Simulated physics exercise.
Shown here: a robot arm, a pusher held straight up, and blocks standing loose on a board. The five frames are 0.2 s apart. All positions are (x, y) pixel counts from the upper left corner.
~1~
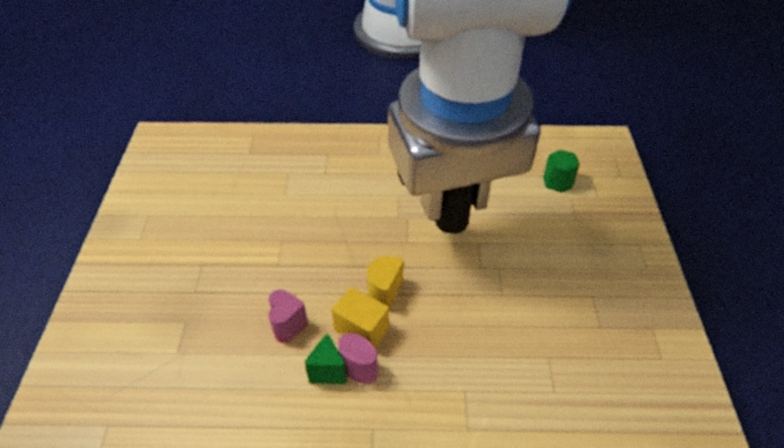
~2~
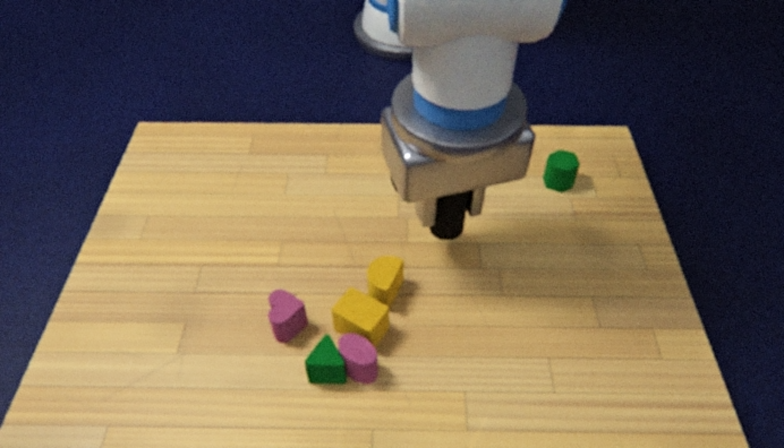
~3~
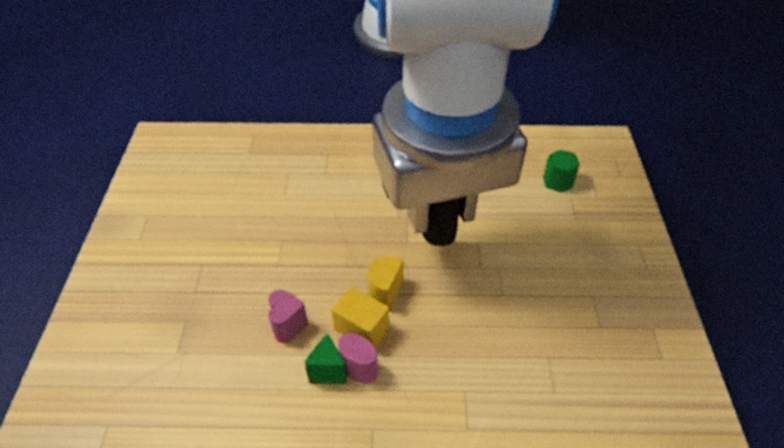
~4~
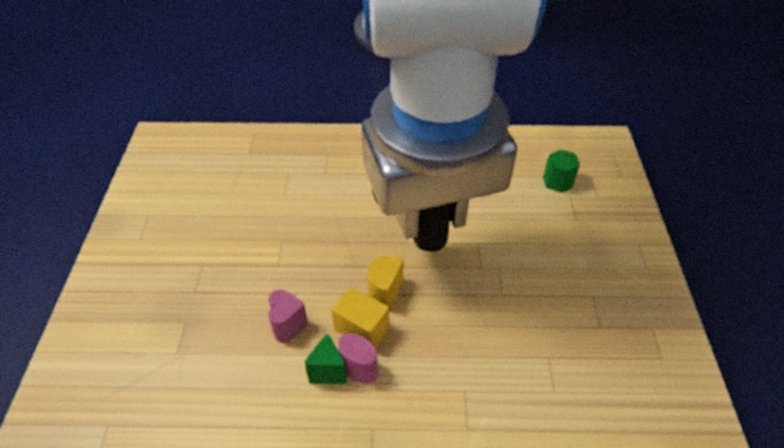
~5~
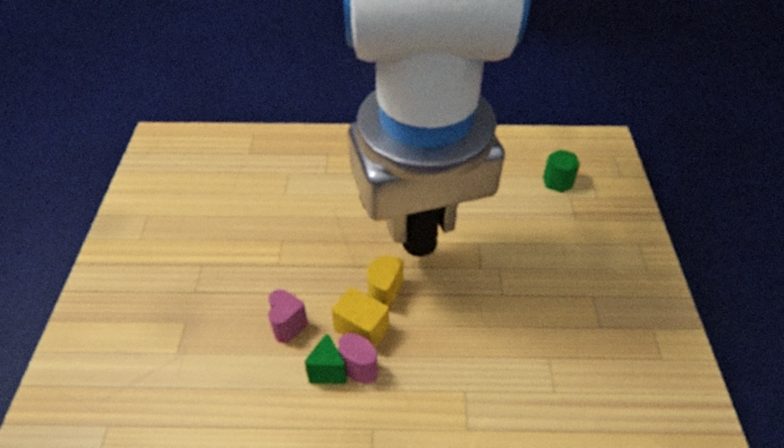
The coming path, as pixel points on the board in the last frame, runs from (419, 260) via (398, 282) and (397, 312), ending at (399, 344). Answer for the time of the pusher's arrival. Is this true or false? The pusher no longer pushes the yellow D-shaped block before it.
The statement is true.
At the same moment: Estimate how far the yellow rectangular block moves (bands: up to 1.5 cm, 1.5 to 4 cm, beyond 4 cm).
Final distance: 1.5 to 4 cm.
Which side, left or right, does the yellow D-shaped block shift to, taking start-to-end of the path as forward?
My answer: Right.
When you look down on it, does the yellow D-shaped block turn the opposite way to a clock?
Going by the path, no.
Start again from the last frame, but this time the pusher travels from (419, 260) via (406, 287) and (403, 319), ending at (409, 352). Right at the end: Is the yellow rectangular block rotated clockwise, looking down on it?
My answer is no.
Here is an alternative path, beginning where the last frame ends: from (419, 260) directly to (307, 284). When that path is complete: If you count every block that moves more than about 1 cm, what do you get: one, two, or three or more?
It displaces one.
On the path given first. One third of the way, pusher (398, 268); yellow rectangular block (351, 317); yellow D-shaped block (367, 284), turned 15° clockwise.
Two thirds of the way, pusher (397, 298); green triangle (321, 361); pink elliptical block (356, 355); yellow rectangular block (340, 324), turned 35° anticlockwise; yellow D-shaped block (357, 297), turned 70° clockwise.
At the end, pusher (400, 330); green triangle (321, 361); pink elliptical block (355, 356); yellow rectangular block (339, 326), turned 35° anticlockwise; yellow D-shaped block (357, 298), turned 80° clockwise.
